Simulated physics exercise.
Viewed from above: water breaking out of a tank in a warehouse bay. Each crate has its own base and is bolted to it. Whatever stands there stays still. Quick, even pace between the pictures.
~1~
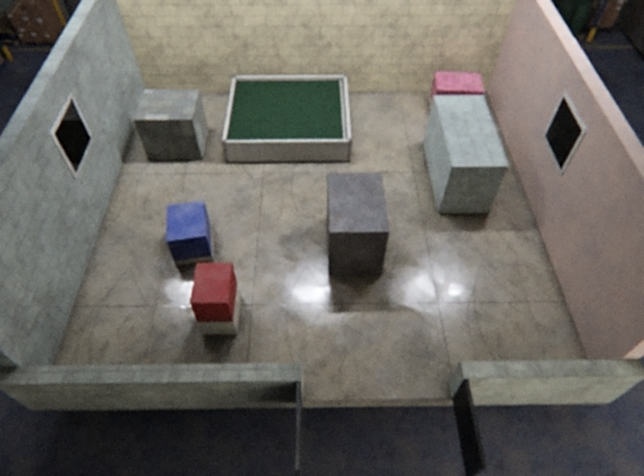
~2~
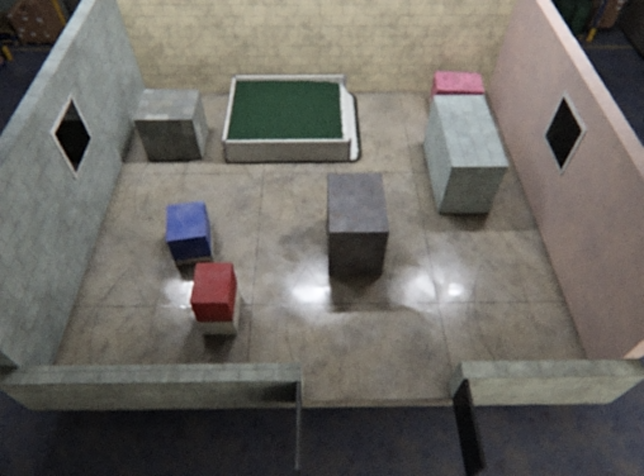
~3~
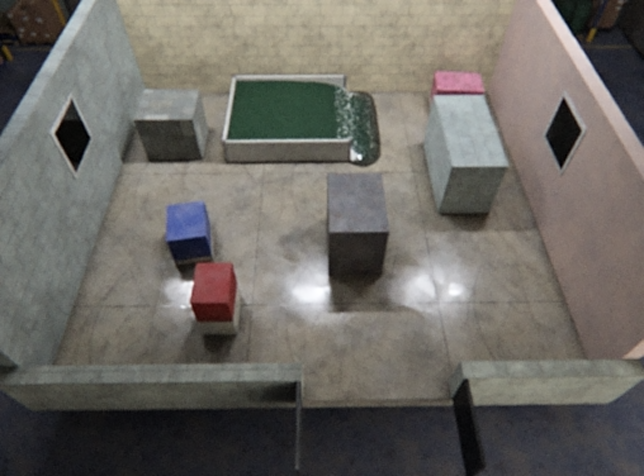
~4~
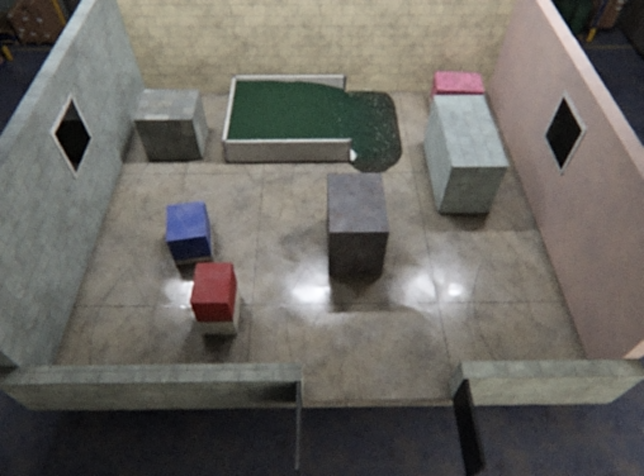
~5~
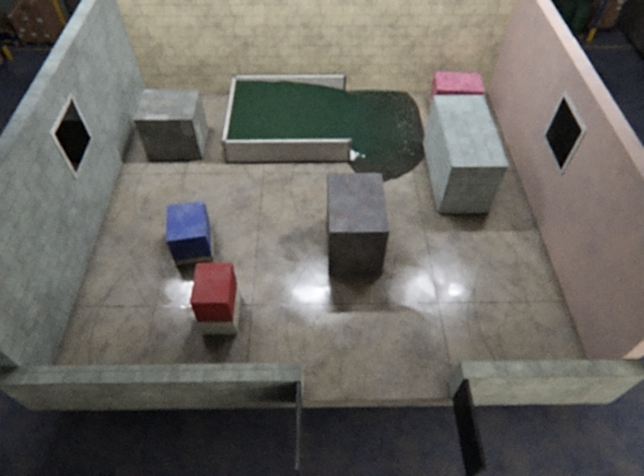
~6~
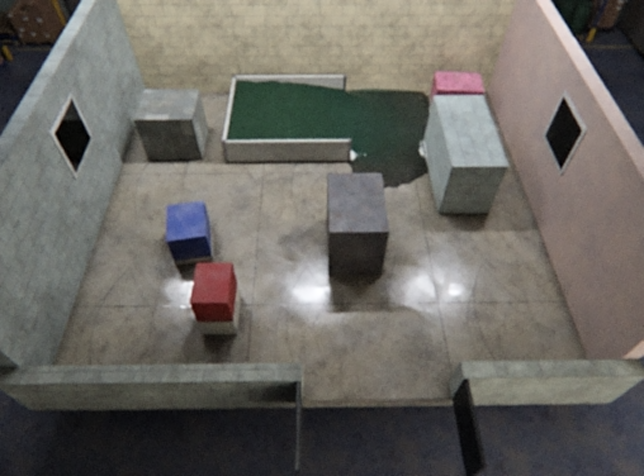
Green water in a walled tank breaks out the right side and spreads across the floor.
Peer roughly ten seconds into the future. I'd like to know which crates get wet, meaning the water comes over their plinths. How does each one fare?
The red crate does not get wet. The pink crate does get wet. The blue crate does not get wet.
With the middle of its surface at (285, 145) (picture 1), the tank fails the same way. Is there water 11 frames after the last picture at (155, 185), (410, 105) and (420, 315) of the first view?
First unwetted; next drenched; last unwetted.
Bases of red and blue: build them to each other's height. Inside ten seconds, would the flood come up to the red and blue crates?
Red crate: Stays clear; blue crate: Stays clear.
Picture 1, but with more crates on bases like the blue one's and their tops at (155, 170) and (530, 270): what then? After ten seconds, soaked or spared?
One after the other: Is safe, takes water.
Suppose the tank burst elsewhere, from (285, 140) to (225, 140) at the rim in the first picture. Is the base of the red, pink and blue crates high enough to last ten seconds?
Result: Red is not reached; pink is not reached; blue is swamped.
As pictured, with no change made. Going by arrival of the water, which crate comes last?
The red-painted one, I reckon.
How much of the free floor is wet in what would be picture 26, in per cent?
My best guess is some 35 %.
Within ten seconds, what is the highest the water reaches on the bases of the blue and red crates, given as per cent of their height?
Some 40 and 10 % respectively.
A moment on, water covers 15 % of the floor; the red crate not reached, the pink crate water round its plinth, the blue crate not reached.
Next, water covers 20 % of the floor; the red crate not reached, the pink crate water round its plinth, the blue crate not reached.
Then, water covers 35 % of the floor; the red crate not reached, the pink crate water round its plinth, the blue crate not reached.
Later, water covers 50 % of the floor; the red crate not reached, the pink crate water round its plinth, the blue crate not reached.
In the end, water covers 75 % of the floor; the red crate stayed above the water, the pink crate was topped, the blue crate stayed above the water.
